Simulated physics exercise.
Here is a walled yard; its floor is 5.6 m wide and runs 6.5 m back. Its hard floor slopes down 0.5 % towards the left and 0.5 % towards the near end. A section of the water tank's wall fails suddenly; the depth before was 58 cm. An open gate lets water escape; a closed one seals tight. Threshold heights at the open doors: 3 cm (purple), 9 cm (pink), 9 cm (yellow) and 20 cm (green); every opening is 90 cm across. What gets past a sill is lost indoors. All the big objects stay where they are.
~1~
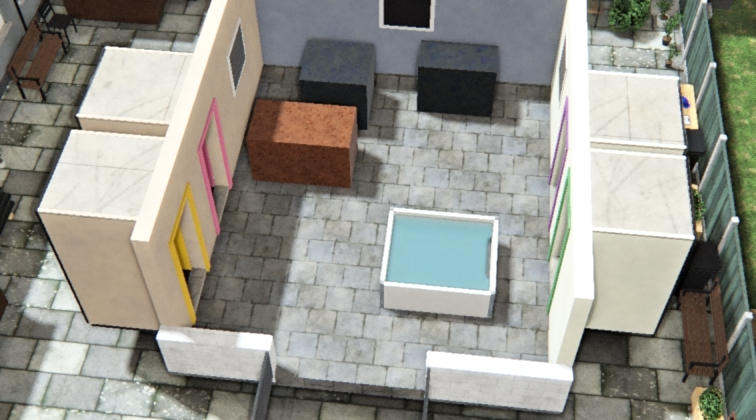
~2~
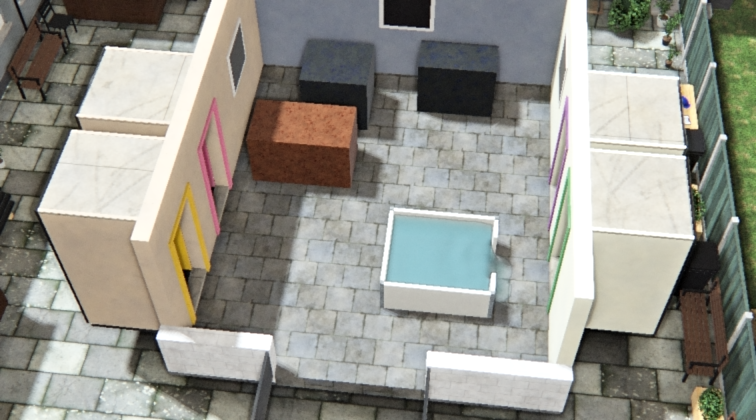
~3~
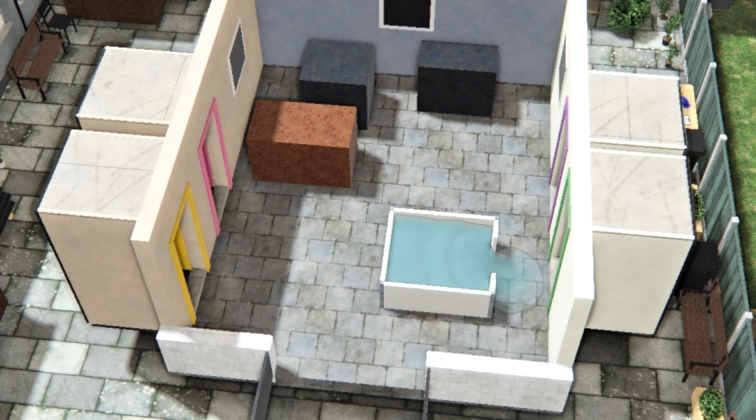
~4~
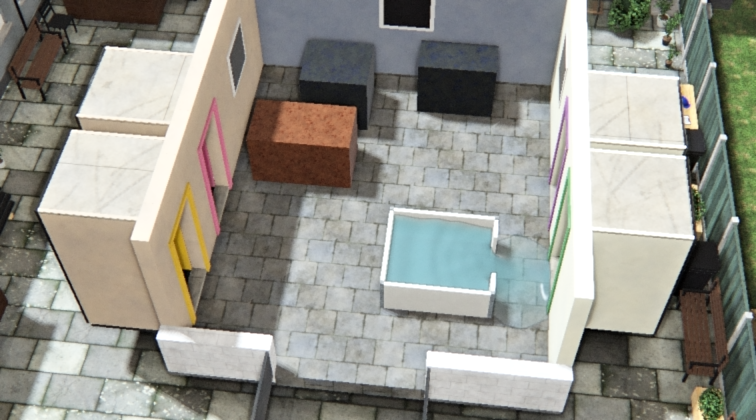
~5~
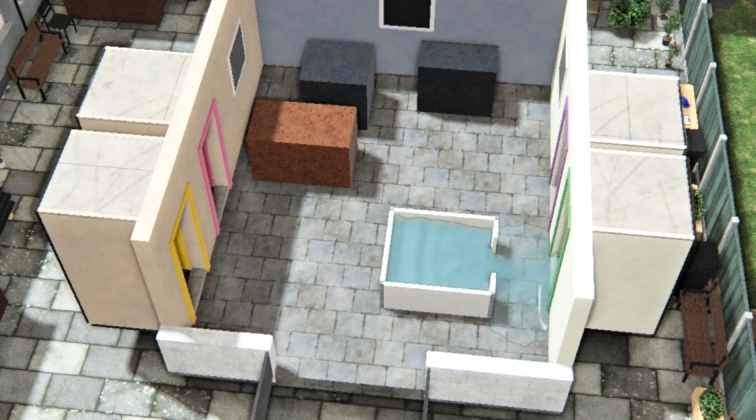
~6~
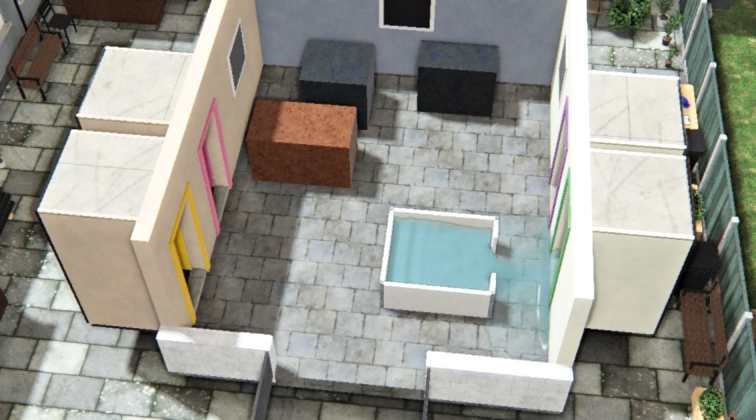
Water pours through a gap in the white tank's right side and spreads across the paving.
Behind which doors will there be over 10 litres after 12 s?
The water let in: At the purple door it passes the limit; at the pink door it stays under the limit; at the yellow door it keeps below the limit; at the green door it goes over the limit.
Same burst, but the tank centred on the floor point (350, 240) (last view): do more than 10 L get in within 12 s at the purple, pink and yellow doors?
Then: Purple past it, pink not over, yellow not over.
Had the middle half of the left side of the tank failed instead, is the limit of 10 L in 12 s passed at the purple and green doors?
Then: Purple below, green not over.
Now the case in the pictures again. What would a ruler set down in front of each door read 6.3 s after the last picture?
Depths in cm: Purple 3, pink 3, yellow 8, green 10.
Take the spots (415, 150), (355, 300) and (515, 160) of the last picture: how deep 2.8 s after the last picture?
About 1, 2 and 2 cm.
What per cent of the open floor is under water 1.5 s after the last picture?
Near 25 per cent is wet.
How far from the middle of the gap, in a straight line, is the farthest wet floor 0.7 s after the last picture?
Roughly 2.8 m.
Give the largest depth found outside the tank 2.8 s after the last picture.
Roughly 22 cm.
Then, 0.7 s after the last picture water covers 10 % of the floor and is deepest (36 cm) near (549, 288); purple door 7 cm at the sill, 1 L in, pink door not reached, yellow door not reached, green door 34 cm at the sill, 49 L in.
Then, 1.5 s after the last picture water covers 25 % of the floor and is deepest (28 cm) near (549, 288); purple door 6 cm at the sill, 7 L in, pink door not reached, yellow door not reached, green door 26 cm at the sill, 97 L in.
Then, 2.8 s after the last picture water covers 45 % of the floor and is deepest (22 cm) near (549, 288); purple door 5 cm at the sill, 13 L in, pink door not reached, yellow door not reached, green door 21 cm at the sill, 112 L in.
Then, 6.3 s after the last picture water covers 70 % of the floor and is deepest (11 cm) near (536, 386); purple door 3 cm at the sill, 19 L in, pink door 3 cm at the sill, 0 L in, yellow door 8 cm at the sill, 0 L in, green door 10 cm at the sill, 115 L in.
Then, 11.3 s after the last picture water covers 95 % of the floor and is deepest (6 cm) near (234, 175); purple door 2 cm at the sill, 19 L in, pink door 5 cm at the sill, 0 L in, yellow door 5 cm at the sill, 0 L in, green door 5 cm at the sill, 115 L in.
